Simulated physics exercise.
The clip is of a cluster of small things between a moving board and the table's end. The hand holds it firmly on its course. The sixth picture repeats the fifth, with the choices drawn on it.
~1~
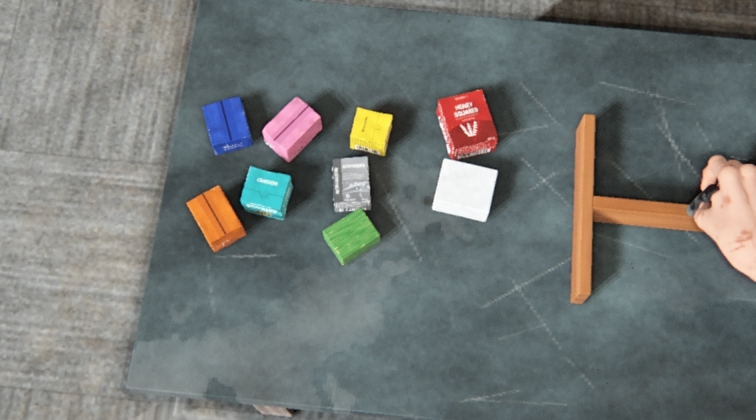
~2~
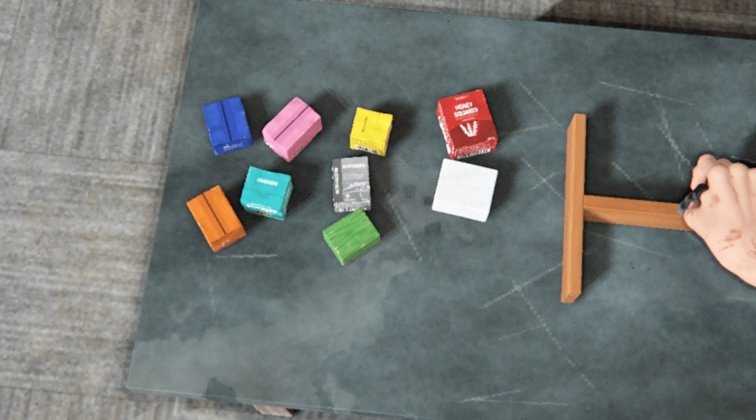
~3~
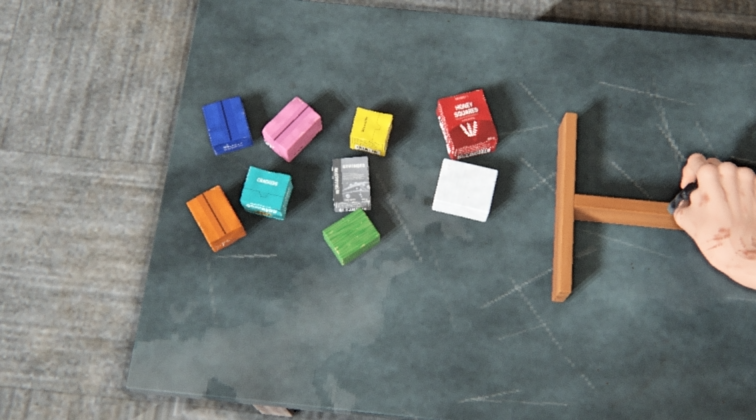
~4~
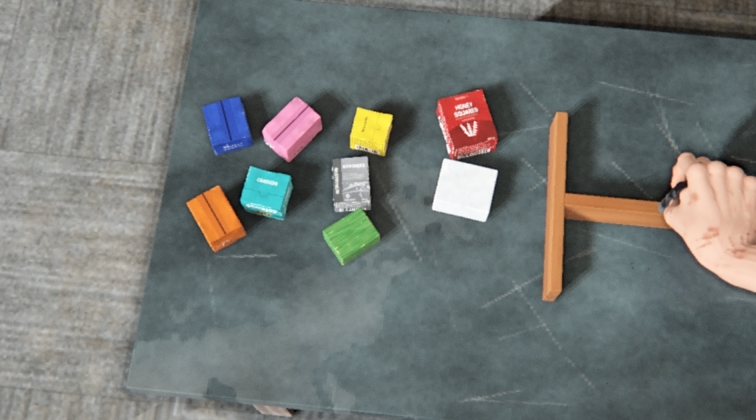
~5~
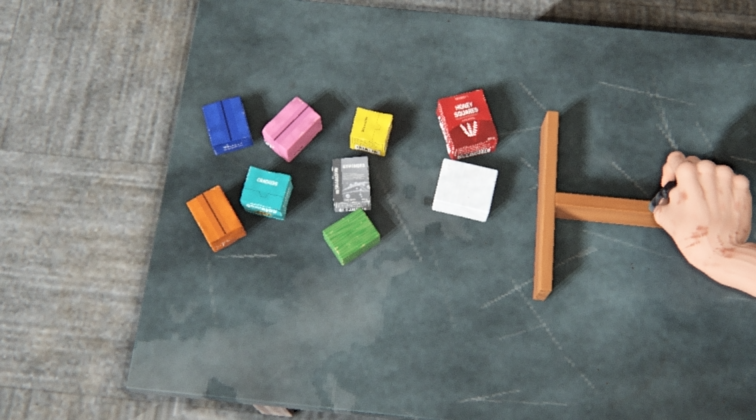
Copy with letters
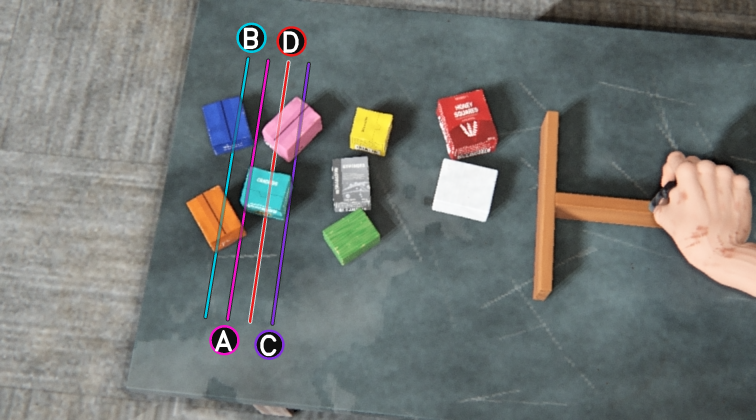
Wooden T-shaped board sliding left across a dark scratched table, pushed by a hand toward small colourful boxes and blocks lying still.
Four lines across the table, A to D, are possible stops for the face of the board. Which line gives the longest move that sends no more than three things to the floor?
At A, and not beyond.
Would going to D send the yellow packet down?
By then, no.
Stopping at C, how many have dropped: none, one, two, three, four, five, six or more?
One.
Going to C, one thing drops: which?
The blue box.
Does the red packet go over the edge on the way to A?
No.
On the copy, A at (249, 184); B at (228, 182); C at (291, 188); D at (270, 186).
On A. First, board (440, 187); red packet (416, 115); white block (405, 188).
Then, board (331, 177); blue box (199, 124); orange box (203, 223).
Finally, board (249, 169); turquoise packet over the edge; pink box over the edge; three fallen.
By contrast, B drops five; C is within the limit but short; D is within the limit but short.
